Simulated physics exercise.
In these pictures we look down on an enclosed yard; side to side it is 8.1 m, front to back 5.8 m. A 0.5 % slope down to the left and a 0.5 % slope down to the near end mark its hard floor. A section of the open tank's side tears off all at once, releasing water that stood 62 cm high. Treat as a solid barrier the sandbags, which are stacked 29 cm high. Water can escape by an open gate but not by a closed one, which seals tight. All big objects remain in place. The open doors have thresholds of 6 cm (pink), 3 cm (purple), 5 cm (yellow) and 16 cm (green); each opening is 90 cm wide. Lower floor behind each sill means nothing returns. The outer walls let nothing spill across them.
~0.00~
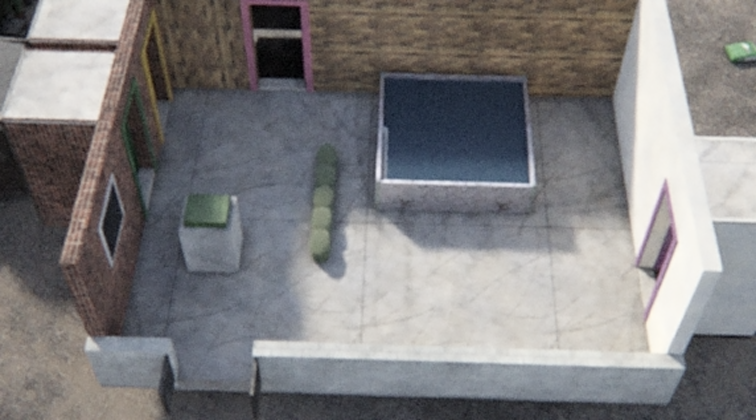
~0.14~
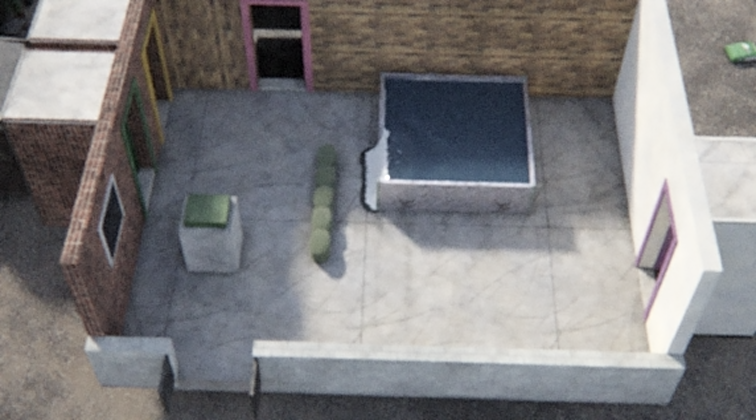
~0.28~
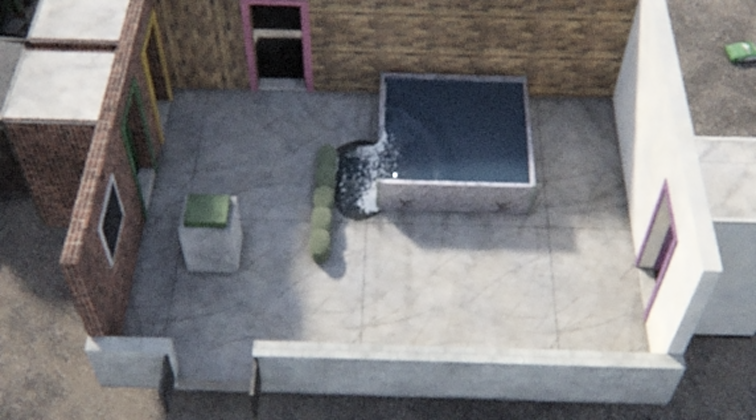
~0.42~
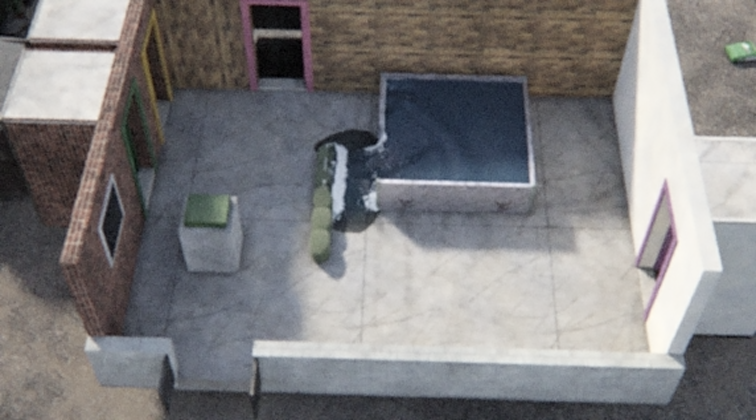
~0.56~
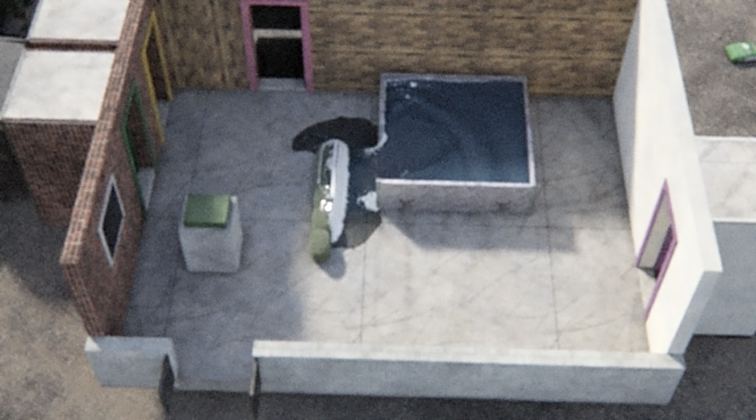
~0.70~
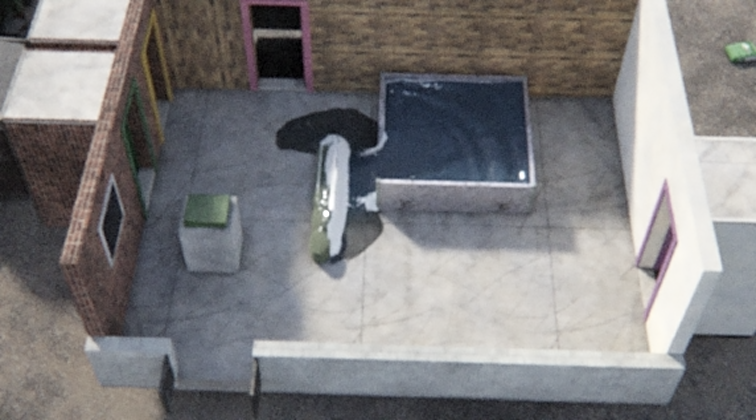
Water bursts from the tank's left side, hits the green sandbags and spreads across the yard.
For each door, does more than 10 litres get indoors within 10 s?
Outcome: Pink door: The total grows larger than the cap; purple door: The total grows larger than the cap; yellow door: The total grows larger than the cap; green door: The total remains smaller than the cap.
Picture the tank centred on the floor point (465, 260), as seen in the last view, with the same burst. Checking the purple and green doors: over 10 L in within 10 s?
Purple gets no more than that, green gets no more than that.
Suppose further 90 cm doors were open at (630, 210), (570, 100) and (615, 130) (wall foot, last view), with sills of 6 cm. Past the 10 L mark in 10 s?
In sequence the answers are less than that, less than that and less than that.
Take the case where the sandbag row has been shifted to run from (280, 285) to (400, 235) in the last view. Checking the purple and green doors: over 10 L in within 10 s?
Result: Purple door inside the limit; green door beyond the limit.
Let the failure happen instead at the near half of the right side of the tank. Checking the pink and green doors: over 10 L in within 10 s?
Outcome at pink: Not exceeded; outcome at green: Not exceeded.
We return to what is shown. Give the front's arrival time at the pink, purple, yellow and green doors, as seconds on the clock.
Arrival times: Pink 1.2 seconds, purple 4.0 seconds, yellow 2.4 seconds, green 2.4 seconds.
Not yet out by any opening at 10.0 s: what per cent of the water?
Some 86 out of every hundred parts.
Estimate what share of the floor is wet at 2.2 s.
45 %.
After 1.4 s water covers 25 % of the floor and is deepest (51 cm) near (344, 182); pink door 10 cm at the sill, 0 L in, purple door not reached, yellow door not reached, green door not reached.
After 2.2 s water covers 45 % of the floor and is deepest (47 cm) near (344, 182); pink door 13 cm at the sill, 16 L in, purple door not reached, yellow door not reached, green door not reached.
After 3.5 s water covers 60 % of the floor and is deepest (32 cm) near (344, 182); pink door 12 cm at the sill, 48 L in, purple door not reached, yellow door 15 cm at the sill, 20 L in, green door 11 cm at the sill, 0 L in.
After 6.0 s water covers 80 % of the floor and is deepest (23 cm) near (344, 182); pink door 9 cm at the sill, 77 L in, purple door 8 cm at the sill, 22 L in, yellow door 14 cm at the sill, 138 L in, green door 7 cm at the sill, 0 L in.
After 10.0 s water covers 95 % of the floor and is deepest (15 cm) near (344, 182); pink door 7 cm at the sill, 90 L in, purple door 6 cm at the sill, 66 L in, yellow door 10 cm at the sill, 232 L in, green door 6 cm at the sill, 0 L in.
